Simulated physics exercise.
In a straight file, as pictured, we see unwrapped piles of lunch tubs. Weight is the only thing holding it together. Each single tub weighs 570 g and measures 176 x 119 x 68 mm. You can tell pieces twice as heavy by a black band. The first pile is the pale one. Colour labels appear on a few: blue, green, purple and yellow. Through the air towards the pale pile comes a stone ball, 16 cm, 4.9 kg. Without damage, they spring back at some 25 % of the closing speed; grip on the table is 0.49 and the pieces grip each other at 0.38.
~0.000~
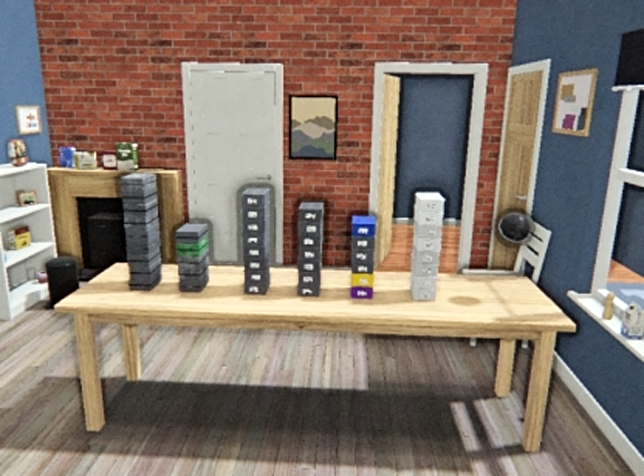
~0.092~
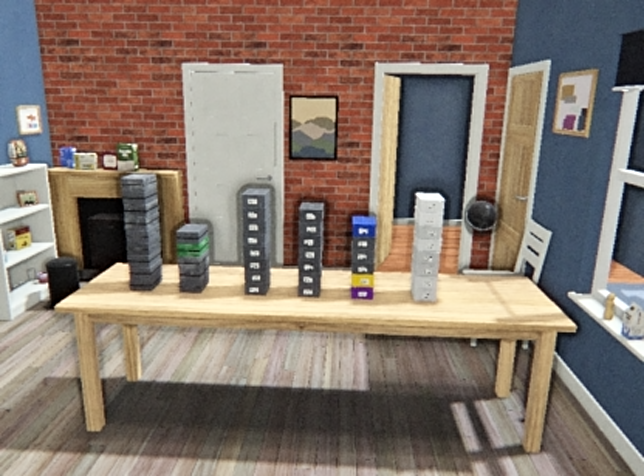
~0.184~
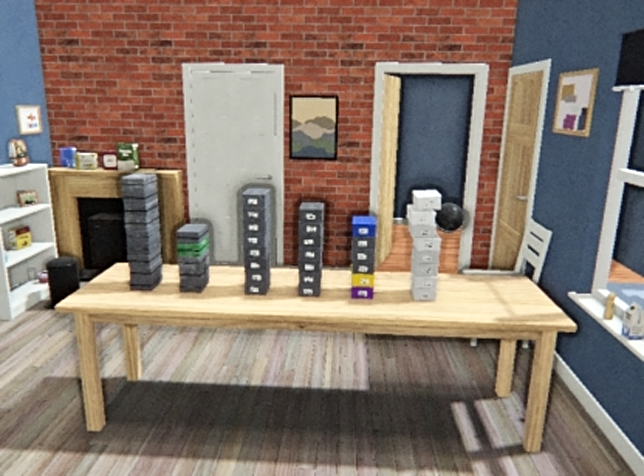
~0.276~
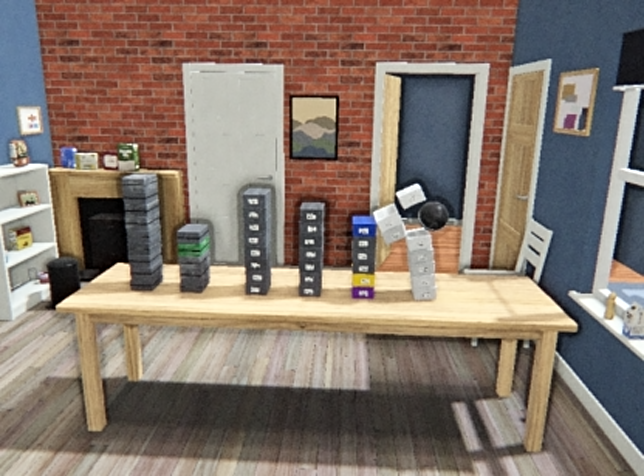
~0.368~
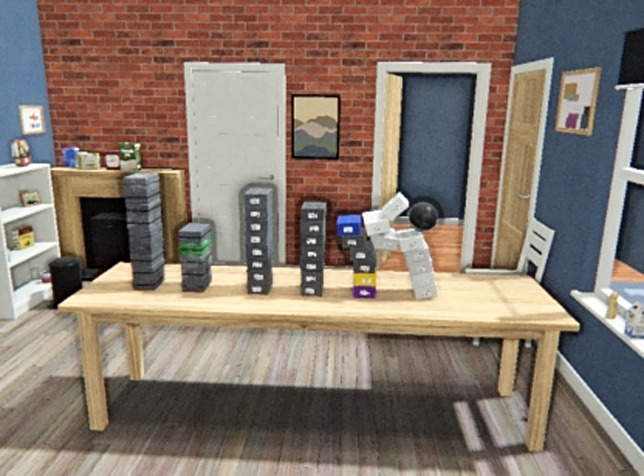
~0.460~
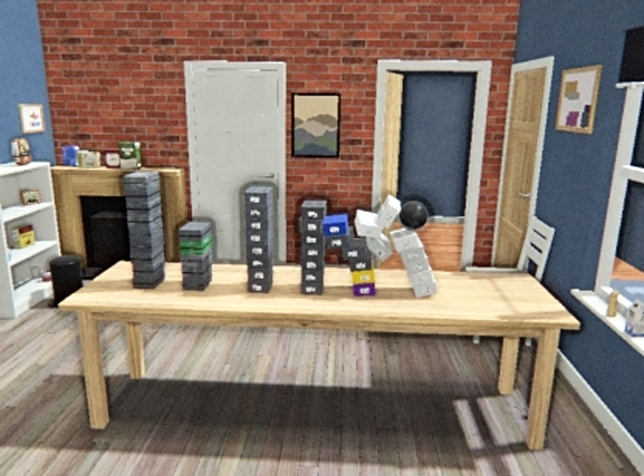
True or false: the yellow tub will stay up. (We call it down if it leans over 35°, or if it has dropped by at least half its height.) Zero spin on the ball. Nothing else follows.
False.
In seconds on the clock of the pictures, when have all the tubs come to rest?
That is at about 2.0 s.
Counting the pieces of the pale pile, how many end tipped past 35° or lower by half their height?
That happens to 5 of them.
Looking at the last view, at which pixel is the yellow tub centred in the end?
At about (334, 284).
After 0.72 s, 4 of the pale pile down; none of the 35 other tubs down, 13 disturbed; yellow tub leaning 25°; purple tub leaning 25°.
After 1.02 s, 8 of the pale pile down; 5 of the 35 other tubs down; yellow tub leaning 30°, 43 mm lower; purple tub leaning 30°.
At rest (2.1 s), 5 of the pale pile down; 5 of the 35 other tubs down; yellow tub 7 cm lower; blue tub on its side; purple tub shifted 18 mm. As the last picture would show them, middles, yellow tub near (334, 284), blue tub near (336, 246).
